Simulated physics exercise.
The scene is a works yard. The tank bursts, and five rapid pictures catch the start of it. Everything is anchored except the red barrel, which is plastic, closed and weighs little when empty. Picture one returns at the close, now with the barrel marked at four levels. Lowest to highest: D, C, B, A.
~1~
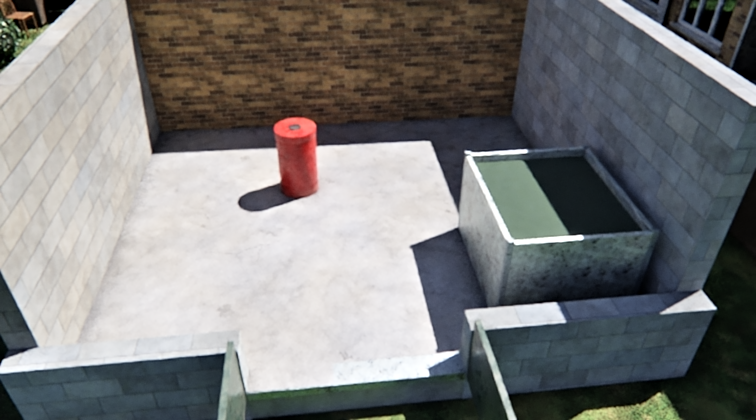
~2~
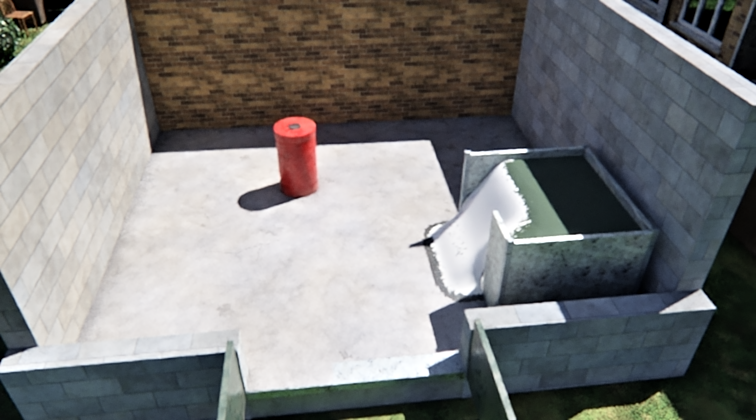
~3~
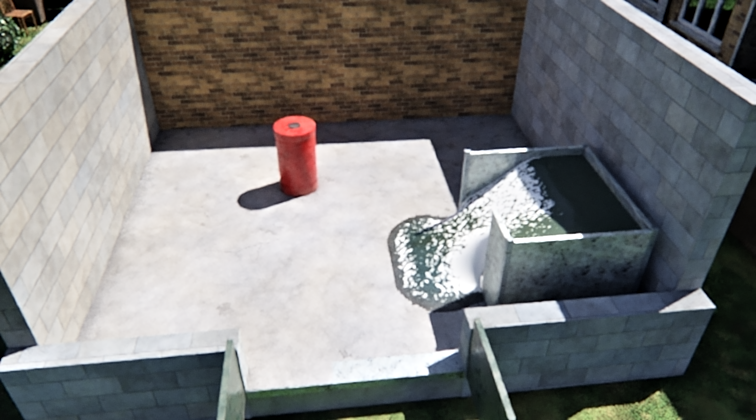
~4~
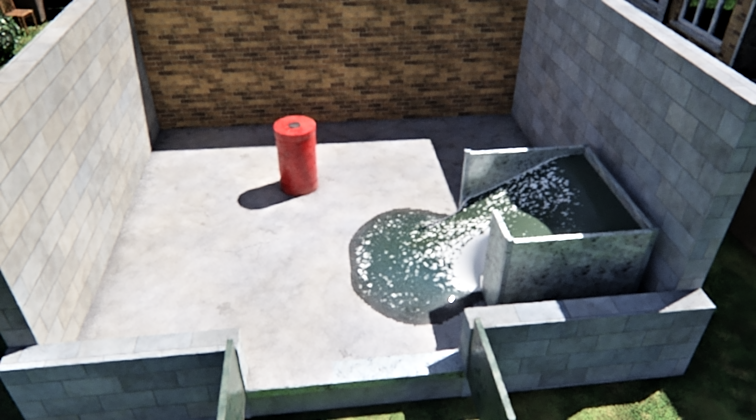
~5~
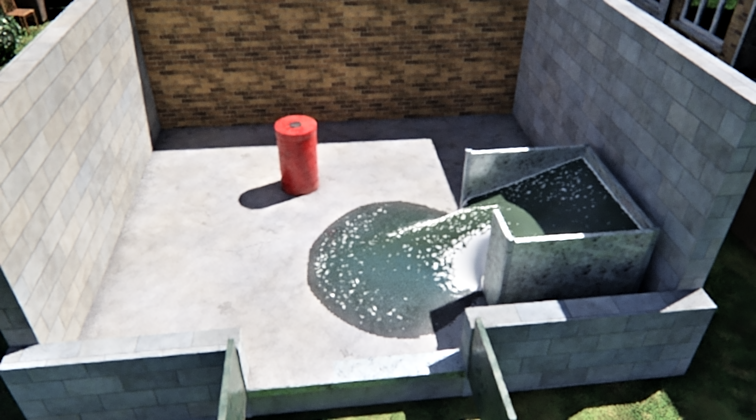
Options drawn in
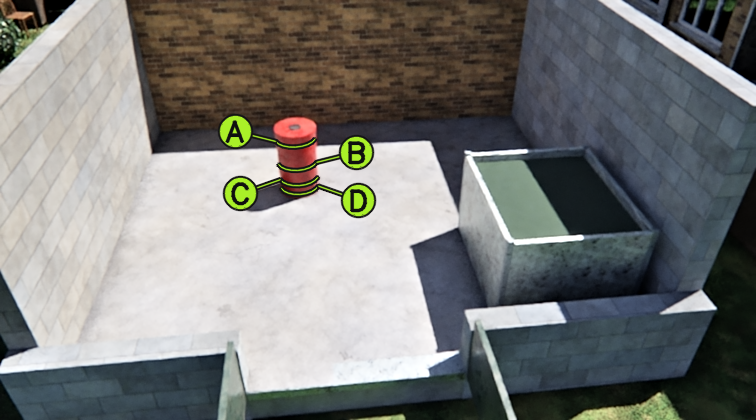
In a walled works yard, a red barrel stands on pale concrete, left of a full tank of dark green water. The tank's left side opens and water pours out in a white, foaming rush. It spreads leftward in a widening rounded pool as the tank's level drops, while the barrel stays still.
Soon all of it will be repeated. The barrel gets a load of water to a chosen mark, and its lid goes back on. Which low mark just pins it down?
Go for B.
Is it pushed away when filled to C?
Yes, that goes wrong.
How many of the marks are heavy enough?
Two of them.
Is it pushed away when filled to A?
No, that is safe.
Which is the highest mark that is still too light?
C it is.
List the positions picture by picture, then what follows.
In the first picture, lid of the red barrel at (294, 128); tank full, its middle at (551, 196); open gate at (355, 324).
In the second picture, 2 % of the ground wet, in view closest to the barrel at (438, 226).
In the third picture, 5 % of the ground wet, in view closest to the barrel at (405, 225).
In the fourth picture, 8 % of the ground wet, in view closest to the barrel at (382, 217).
In the fifth picture, lid of the red barrel at (295, 125); 13 % of the ground wet, in view closest to the barrel at (345, 219).
On the marked copy, A at (295, 147); B at (297, 170); C at (299, 185); D at (300, 194); from the bottom up D, C, B, A.
Choosing A, it does not move.
Choosing B, it does not move.
Choosing C, it is pushed about its own width away.
Choosing D, it is pushed about 4 times its own width away.
